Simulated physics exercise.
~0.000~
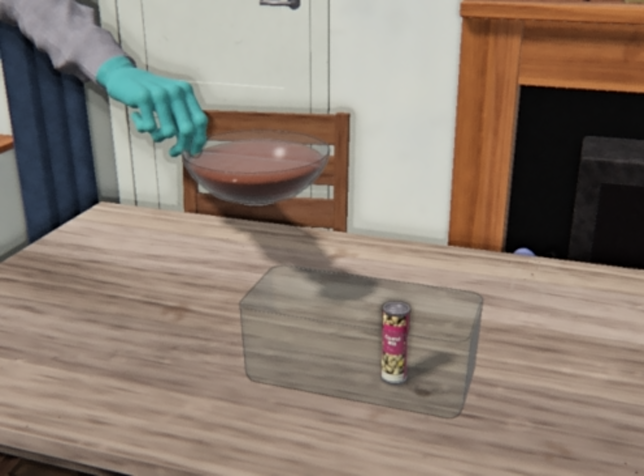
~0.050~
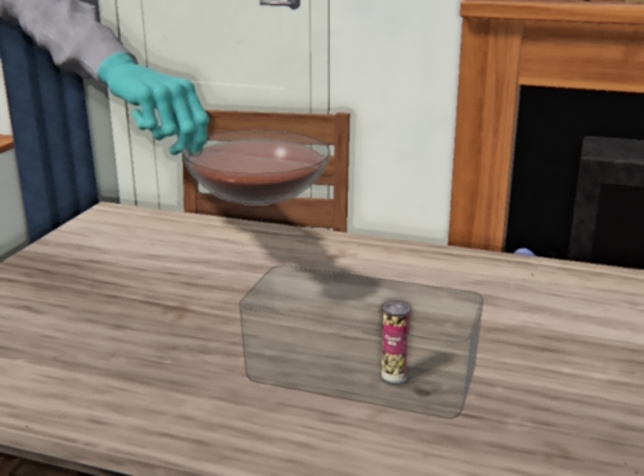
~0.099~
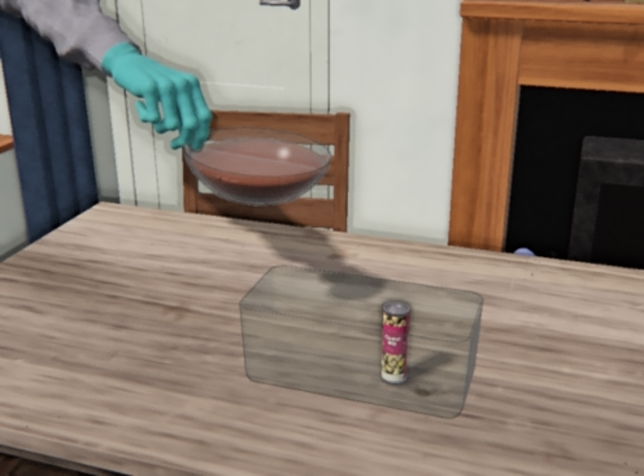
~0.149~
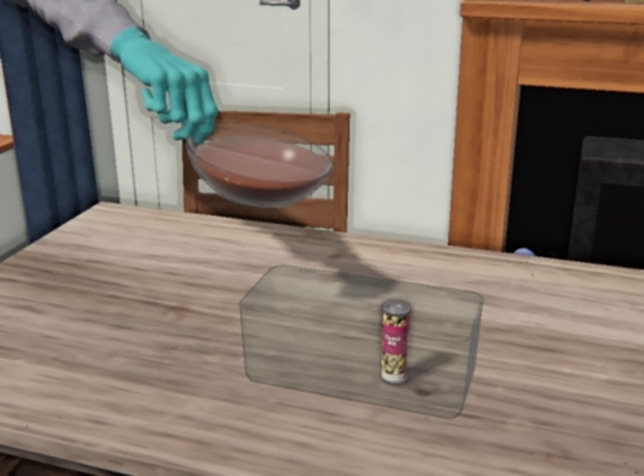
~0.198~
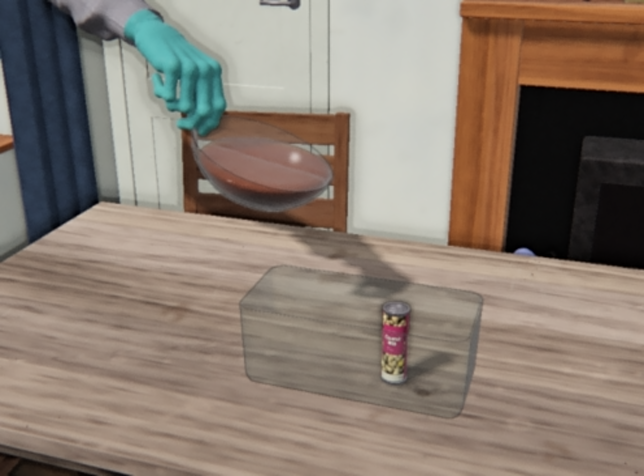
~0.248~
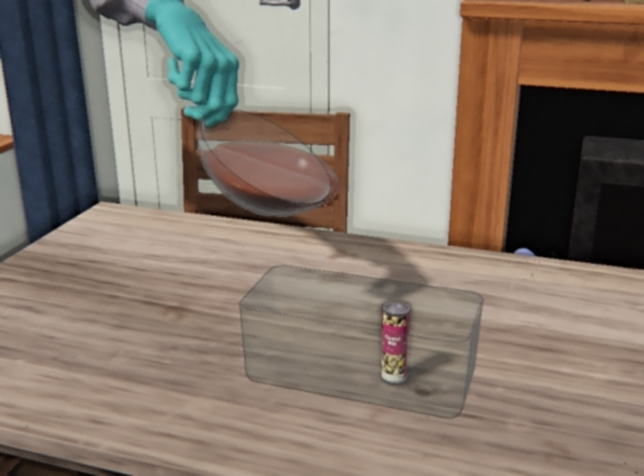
Glass bowl of reddish-brown liquid tilting rightwards in a teal-gloved hand above a wooden table, beside a clear basin holding a tin.
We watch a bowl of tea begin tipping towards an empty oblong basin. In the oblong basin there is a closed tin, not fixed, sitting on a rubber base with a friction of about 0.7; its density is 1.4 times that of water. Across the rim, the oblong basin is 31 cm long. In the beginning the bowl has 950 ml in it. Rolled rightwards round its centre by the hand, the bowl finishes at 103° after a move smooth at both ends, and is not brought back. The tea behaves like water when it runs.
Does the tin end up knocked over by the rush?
Here's my call: It tips.
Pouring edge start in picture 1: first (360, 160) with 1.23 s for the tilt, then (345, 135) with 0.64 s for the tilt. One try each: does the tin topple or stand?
First it stays up; then it stays up.
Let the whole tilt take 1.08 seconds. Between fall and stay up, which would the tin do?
The tin would stay balanced.
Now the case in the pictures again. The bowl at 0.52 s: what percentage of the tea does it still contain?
I'd put it near 2 percent.
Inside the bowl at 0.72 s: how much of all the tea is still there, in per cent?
Close to 0 percent of the total.
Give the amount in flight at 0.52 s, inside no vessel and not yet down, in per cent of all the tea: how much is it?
Some 40 % is the figure.
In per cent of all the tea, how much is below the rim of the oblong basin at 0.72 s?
Around 82 parts in a hundred.
By 0.52 s the tilt is 92° and 2 per cent is still to pour; the tin stands where it began.
By 0.72 s the tilt is 103° and 0 per cent is still to pour; the tin stands 1 cm from where it began.
By 0.93 s the tilt is 103° and 0 per cent is still to pour; the tin leans 15°.
By 1.16 s the tilt is 103° and 0 per cent is still to pour; the tin leans 49°.
At rest the tin lies on its side.
